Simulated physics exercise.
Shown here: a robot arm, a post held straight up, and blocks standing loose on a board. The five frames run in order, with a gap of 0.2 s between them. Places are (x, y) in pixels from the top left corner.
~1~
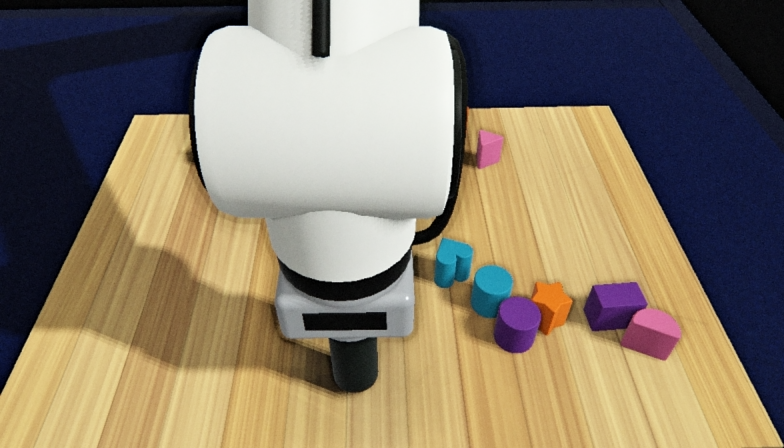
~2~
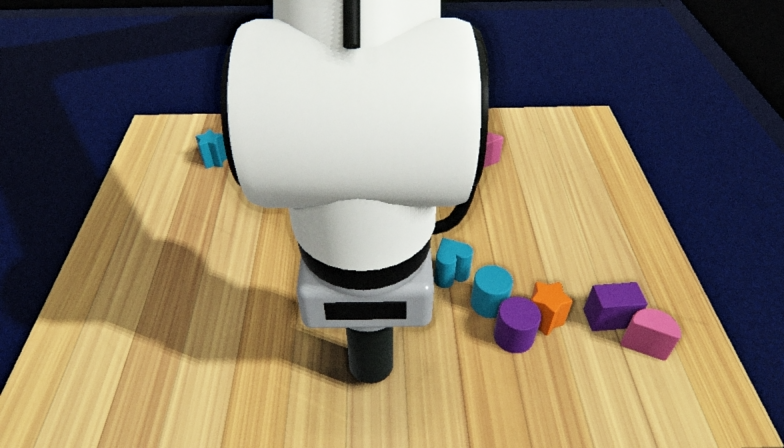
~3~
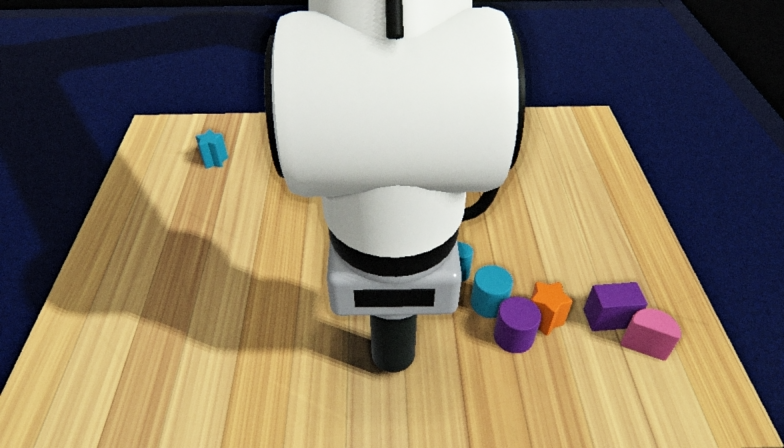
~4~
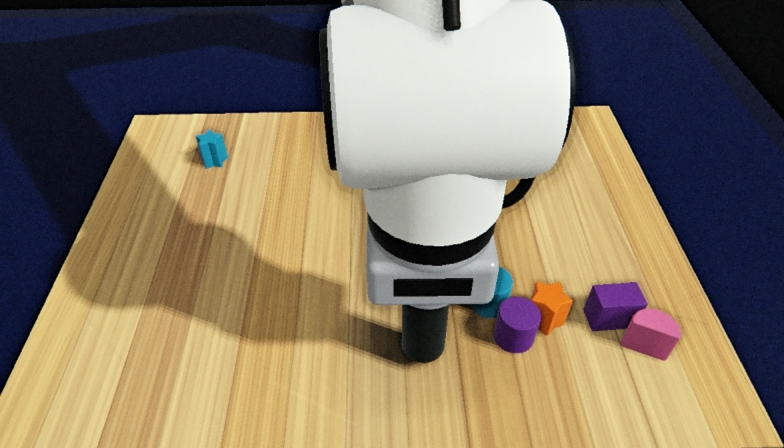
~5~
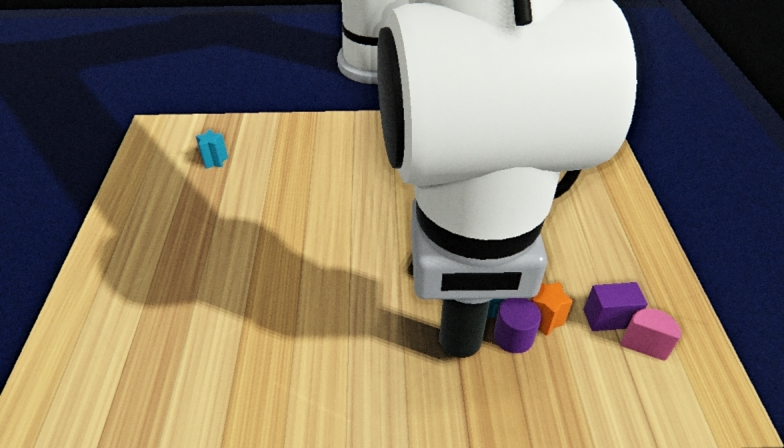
A white robot arm holds a dark post upright over a light wooden board on a dark blue surface, seen from above and in front by a still camera. Teal, purple, orange and pink blocks stand loose to the right, with another teal block at far left. The arm slides the post steadily rightward and slightly back, closing toward the purple cylinder, while the blocks stay put.
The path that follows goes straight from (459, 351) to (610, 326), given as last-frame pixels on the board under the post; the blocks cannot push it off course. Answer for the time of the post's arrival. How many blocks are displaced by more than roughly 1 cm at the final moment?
My forecast: 3 or more.
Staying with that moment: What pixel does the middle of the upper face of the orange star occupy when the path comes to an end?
That would be at about pixel (590, 251).
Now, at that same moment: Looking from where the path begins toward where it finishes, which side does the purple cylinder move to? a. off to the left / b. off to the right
The one that fits is a, off to the left.
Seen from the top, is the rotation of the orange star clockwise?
I expect not.
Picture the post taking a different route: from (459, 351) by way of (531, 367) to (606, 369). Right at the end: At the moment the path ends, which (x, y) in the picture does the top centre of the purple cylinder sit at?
Close to (545, 309).
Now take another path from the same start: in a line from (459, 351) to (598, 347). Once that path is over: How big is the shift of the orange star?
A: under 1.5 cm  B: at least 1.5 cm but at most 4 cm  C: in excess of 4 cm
Option C.
What follows on the original path. One third of the way, post at (514, 332); purple cylinder at (552, 303); orange star at (572, 283).
Two thirds of the way, post at (567, 324); purple cylinder at (593, 286); orange star at (589, 259), turned 30° anticlockwise; purple rectangle at (641, 287), turned 40° clockwise.
At the end, post at (615, 316); purple cylinder at (620, 271); orange star at (590, 251), turned 70° anticlockwise; purple rectangle at (657, 278), turned 100° clockwise; pink half-round block at (665, 322).
